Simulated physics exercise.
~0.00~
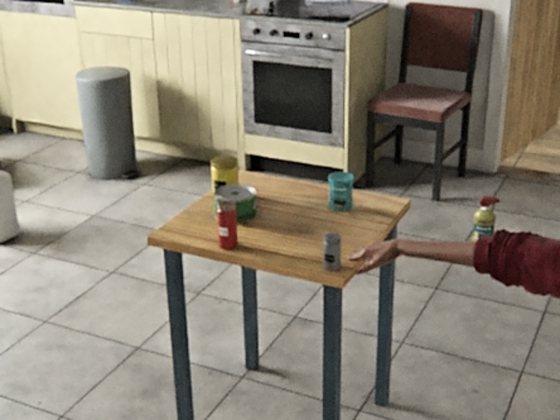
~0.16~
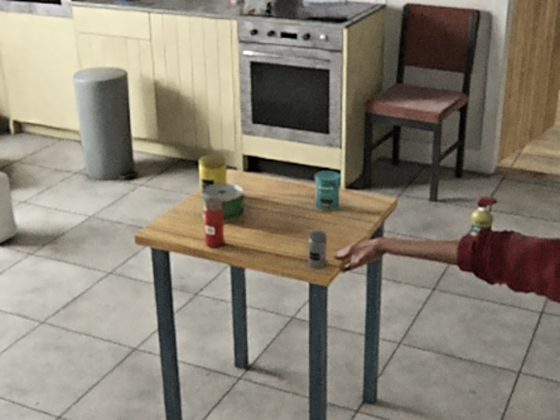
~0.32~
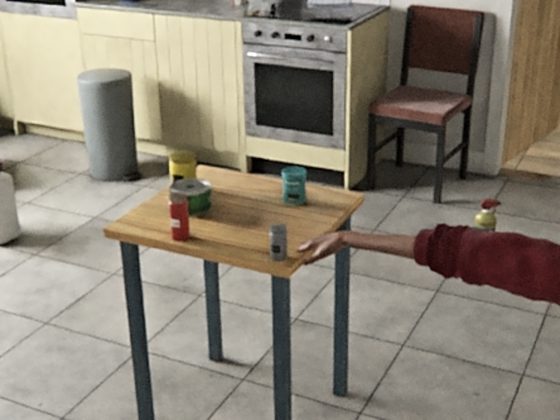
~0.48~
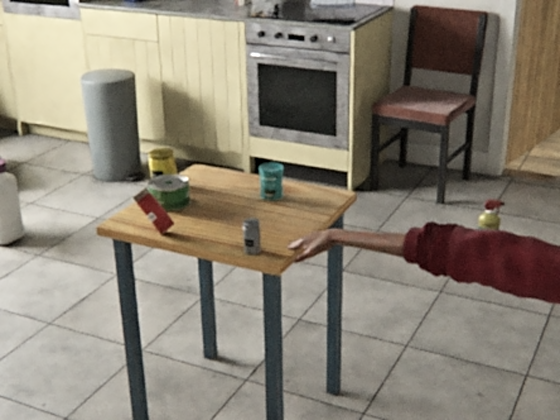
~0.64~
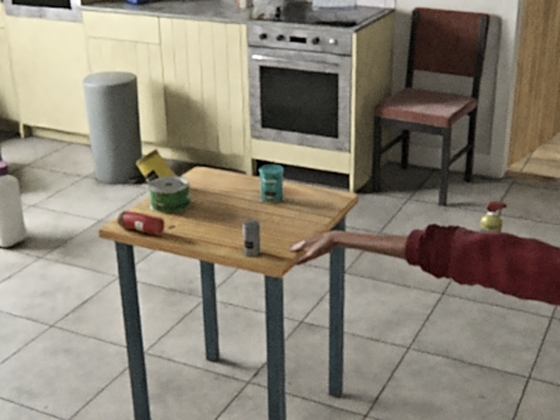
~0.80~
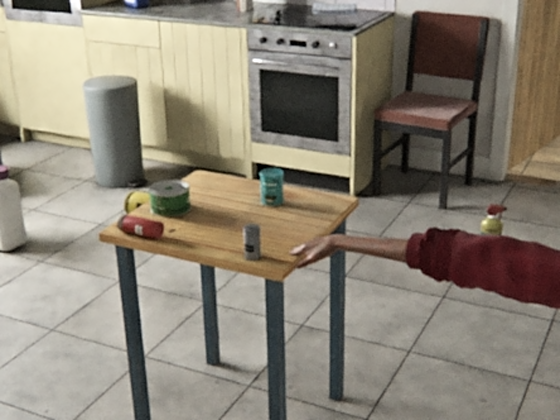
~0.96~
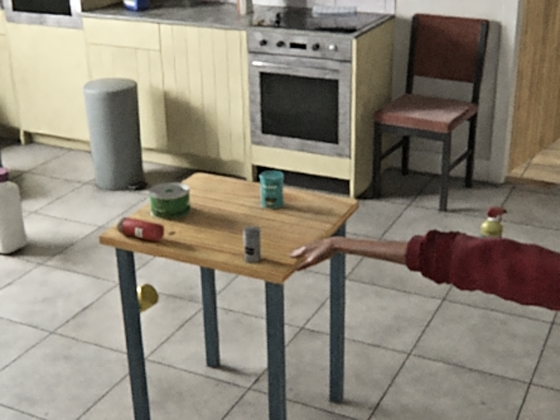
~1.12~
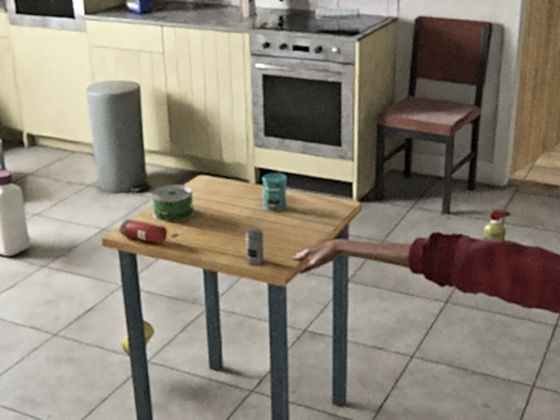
A hand shoved a small wooden table to the left across a tiled kitchen floor, and as it stopped, the red shaker toppled onto its side, then the yellow jar tipped off the far left edge and fell, leaving the other containers upright.
